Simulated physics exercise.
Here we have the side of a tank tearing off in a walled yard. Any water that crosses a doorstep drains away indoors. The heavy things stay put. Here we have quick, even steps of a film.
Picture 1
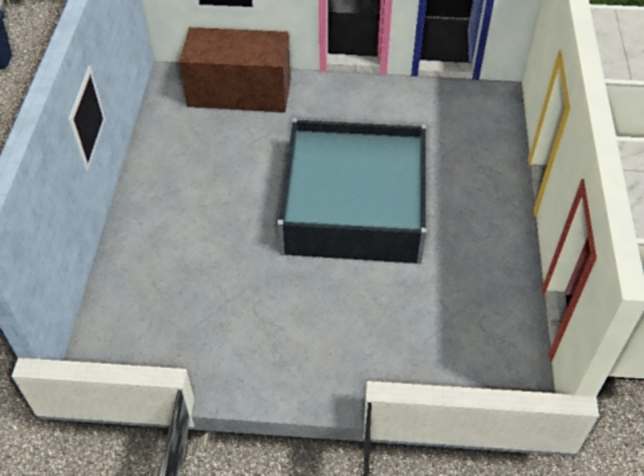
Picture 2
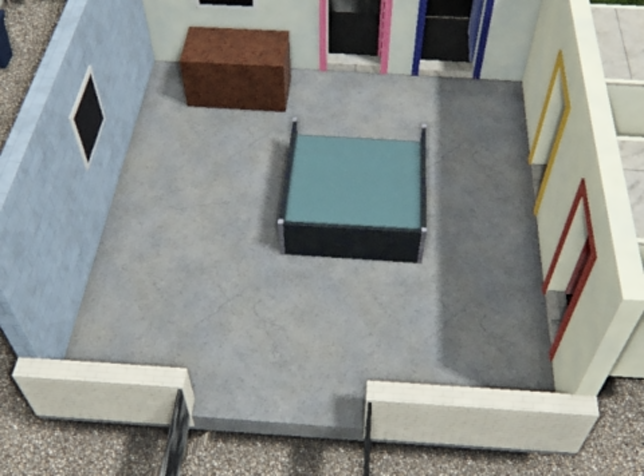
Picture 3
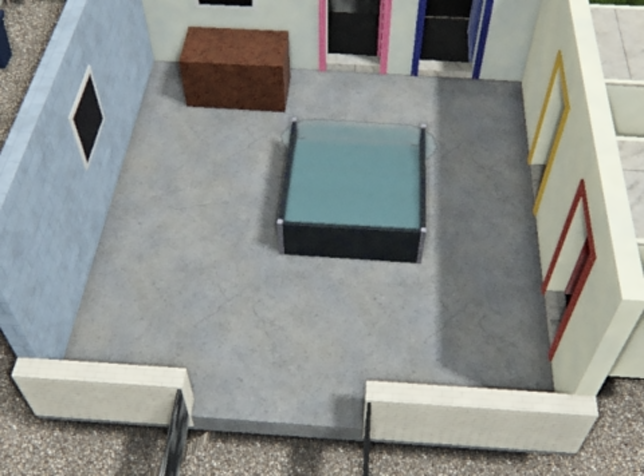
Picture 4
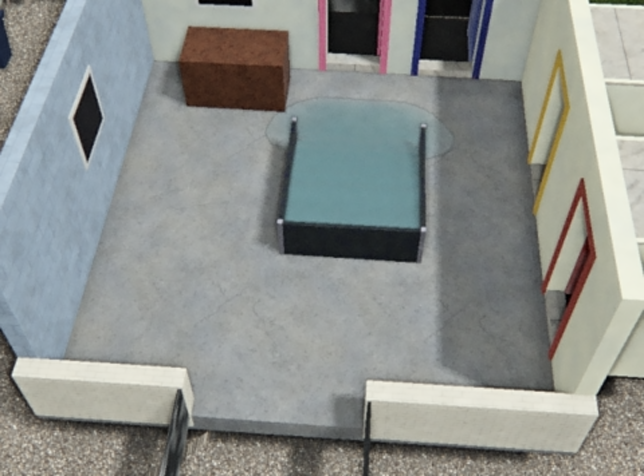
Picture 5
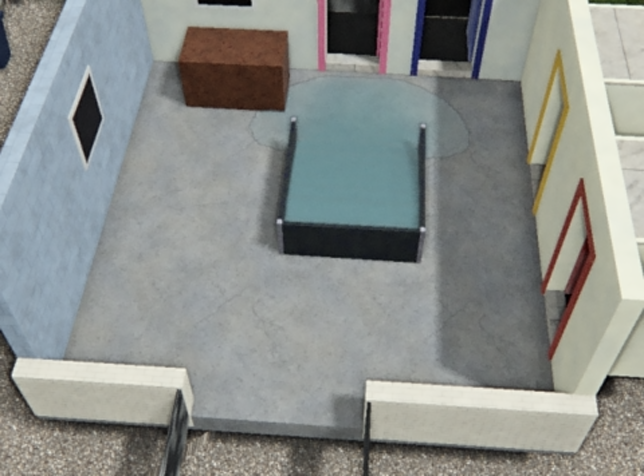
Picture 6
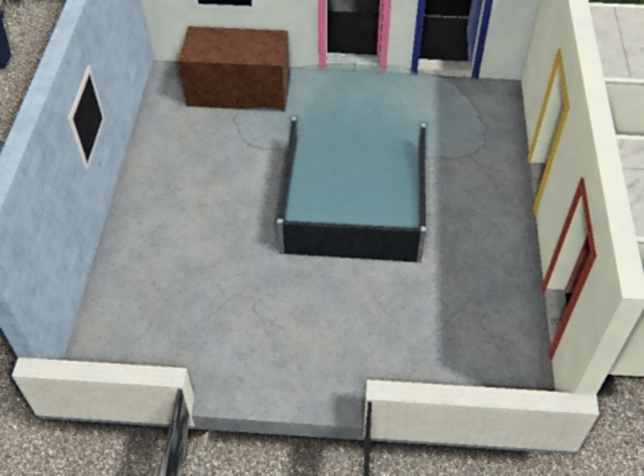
At the start, still blue-green water fills a dark, square tank in a walled yard, with a brown block behind it to the left. The tank's far side gives way, and water pours out through the gap, spreading in a widening sheet across the grey floor toward the back wall.
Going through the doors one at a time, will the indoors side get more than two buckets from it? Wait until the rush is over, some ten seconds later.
At the end, blue door: Above two buckets. Yellow door: Above two buckets. Pink door: Above two buckets. Red door: Two buckets at most.
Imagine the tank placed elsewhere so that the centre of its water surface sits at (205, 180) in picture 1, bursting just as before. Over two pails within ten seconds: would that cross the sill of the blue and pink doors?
For the blue door the answer is no, short of it, for the pink door it is no, short of it.
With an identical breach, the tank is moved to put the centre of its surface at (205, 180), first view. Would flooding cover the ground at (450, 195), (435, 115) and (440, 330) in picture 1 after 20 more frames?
Going through them in that order: Waterlogged, waterlogged and still bare.
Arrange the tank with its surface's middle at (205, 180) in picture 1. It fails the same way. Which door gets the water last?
The red-painted one, I reckon.
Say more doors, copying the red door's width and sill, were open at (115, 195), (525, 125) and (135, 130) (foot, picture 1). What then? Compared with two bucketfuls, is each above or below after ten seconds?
Result, in listed order - misses the mark, beats the mark, misses the mark.
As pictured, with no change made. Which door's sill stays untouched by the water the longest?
It's the one in red.
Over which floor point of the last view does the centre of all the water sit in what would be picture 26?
It is around (370, 133).
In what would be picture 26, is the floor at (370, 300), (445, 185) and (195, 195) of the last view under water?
Result, in the order given: Not wetted / wetted / not wetted.
A moment on, water covers 20 % of the floor; the blue door under two buckets in, the yellow door not reached, the pink door over two buckets in, the red door not reached.
Next, water covers 25 % of the floor; the blue door over two buckets in, the yellow door not reached, the pink door far over two buckets in, the red door not reached.
Then, water covers 45 % of the floor; the blue door over two buckets in, the yellow door wet at the sill, nothing in, the pink door far over two buckets in, the red door not reached.
Later, water covers 75 % of the floor; the blue door over two buckets in, the yellow door over two buckets in, the pink door far over two buckets in, the red door wet at the sill, nothing in.
In the end, water covers 95 % of the floor; the blue door over two buckets in, the yellow door over two buckets in, the pink door far over two buckets in, the red door wet at the sill, nothing in.
